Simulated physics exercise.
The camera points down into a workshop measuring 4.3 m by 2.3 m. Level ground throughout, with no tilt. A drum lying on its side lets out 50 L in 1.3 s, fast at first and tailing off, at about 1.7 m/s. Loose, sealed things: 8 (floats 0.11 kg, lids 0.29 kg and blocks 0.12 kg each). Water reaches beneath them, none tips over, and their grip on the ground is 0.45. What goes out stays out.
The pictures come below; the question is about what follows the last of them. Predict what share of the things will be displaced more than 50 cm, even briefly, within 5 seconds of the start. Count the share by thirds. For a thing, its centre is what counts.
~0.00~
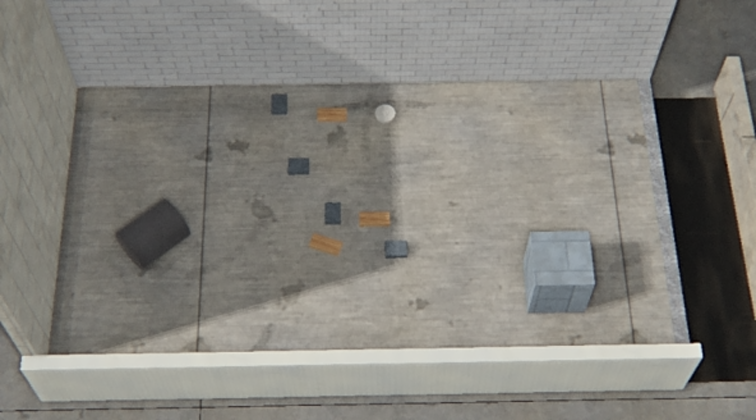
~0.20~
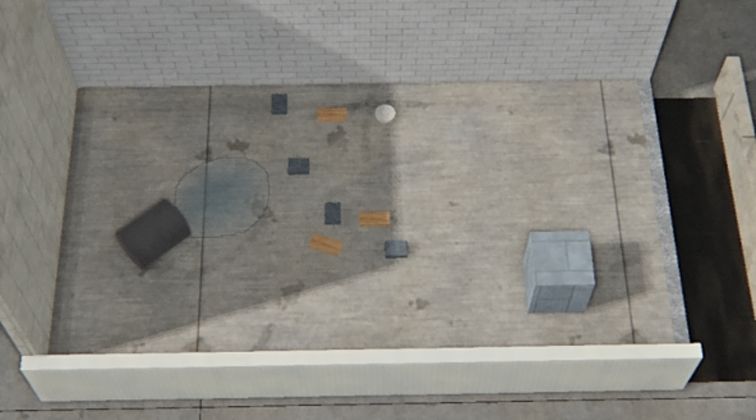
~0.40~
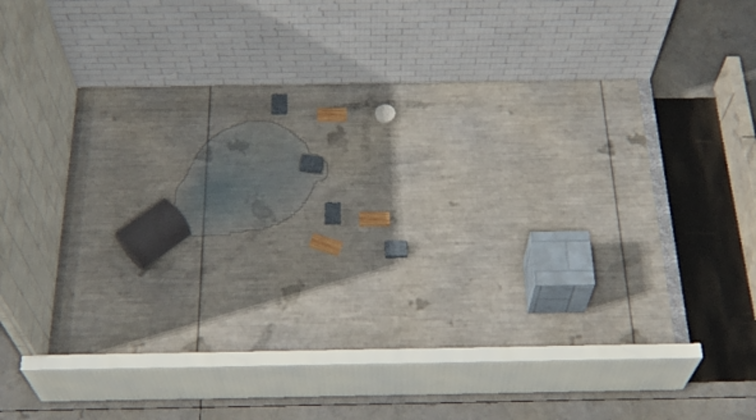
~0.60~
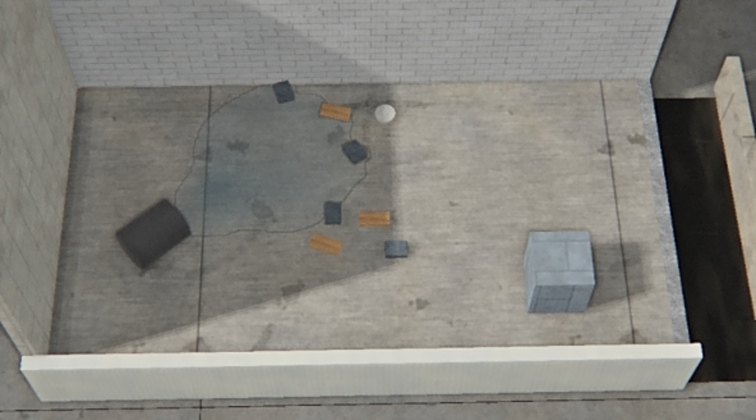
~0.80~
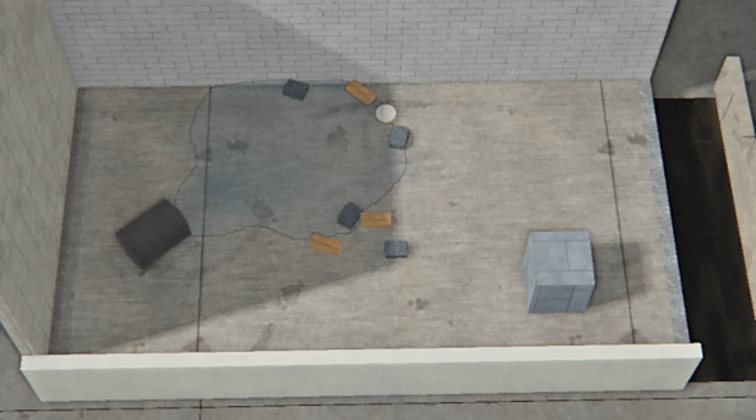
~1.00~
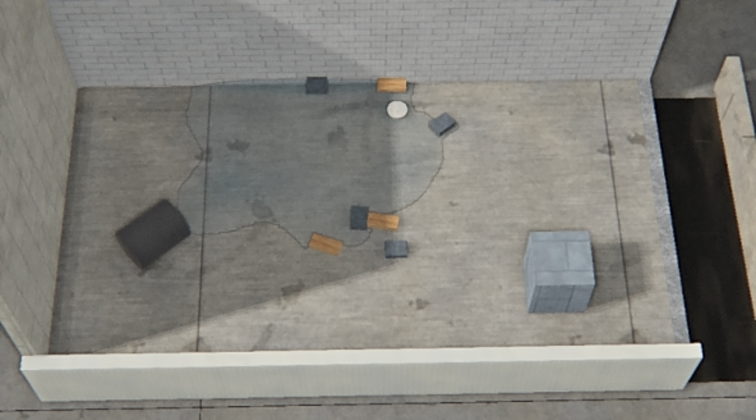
The portion is no smaller than two thirds.
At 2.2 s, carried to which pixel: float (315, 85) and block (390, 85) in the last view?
Estimated pixels: (463, 86) and (623, 85).
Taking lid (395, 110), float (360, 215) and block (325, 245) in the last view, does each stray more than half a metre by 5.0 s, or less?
First exceeds it, second exceeds it, third does not reach it.
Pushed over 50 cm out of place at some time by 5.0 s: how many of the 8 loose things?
By my count, the number is 6.
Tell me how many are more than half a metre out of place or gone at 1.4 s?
Tally: 4.
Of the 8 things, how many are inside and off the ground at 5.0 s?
I get 0.
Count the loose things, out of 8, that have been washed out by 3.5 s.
I count 3.
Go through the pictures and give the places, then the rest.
The first picture shows a float at (298, 164) rests on the ground; a block at (332, 114) rests on the ground; water covers 0.0 m2; 0 of 8 have shifted.
The second picture shows a float at (298, 164) rests on the ground; a block at (332, 114) rests on the ground; 0.3 m2 under water; 0 of 8 have shifted.
The third picture shows a float at (312, 162), on the bottom, 10 cm from its start; a block at (332, 114), on the bottom; water covers 0.7 m2; 1 of 8 have shifted.
The fourth picture shows a float at (355, 150), on the bottom, 43 cm from its start; a block at (335, 111), on the bottom, 3 cm from its start; water covers 1.2 m2; 2 of 8 have shifted.
The fifth picture shows a float at (399, 136) rests on the ground, 79 cm from its start; a block at (361, 91), afloat, 30 cm from its start; 1.8 m2 under water; 4 of 8 have shifted.
The sixth picture shows a float at (443, 122), on the bottom, 113 cm from its start; a block at (392, 84), afloat, 52 cm from its start; water covers 2.1 m2; 6 of 8 have shifted.
After 1.4 s 4 of 8 are over 50 cm from their spots; 4 afloat.
After 2.2 s 6 of 8 are over 50 cm from their spots; 4 afloat.
After 3.5 s 6 of 8 are over 50 cm from their spots; 1 afloat.
After 5.0 s 6 of 8 are over 50 cm from their spots, and 6 have been at some point; 0 afloat.
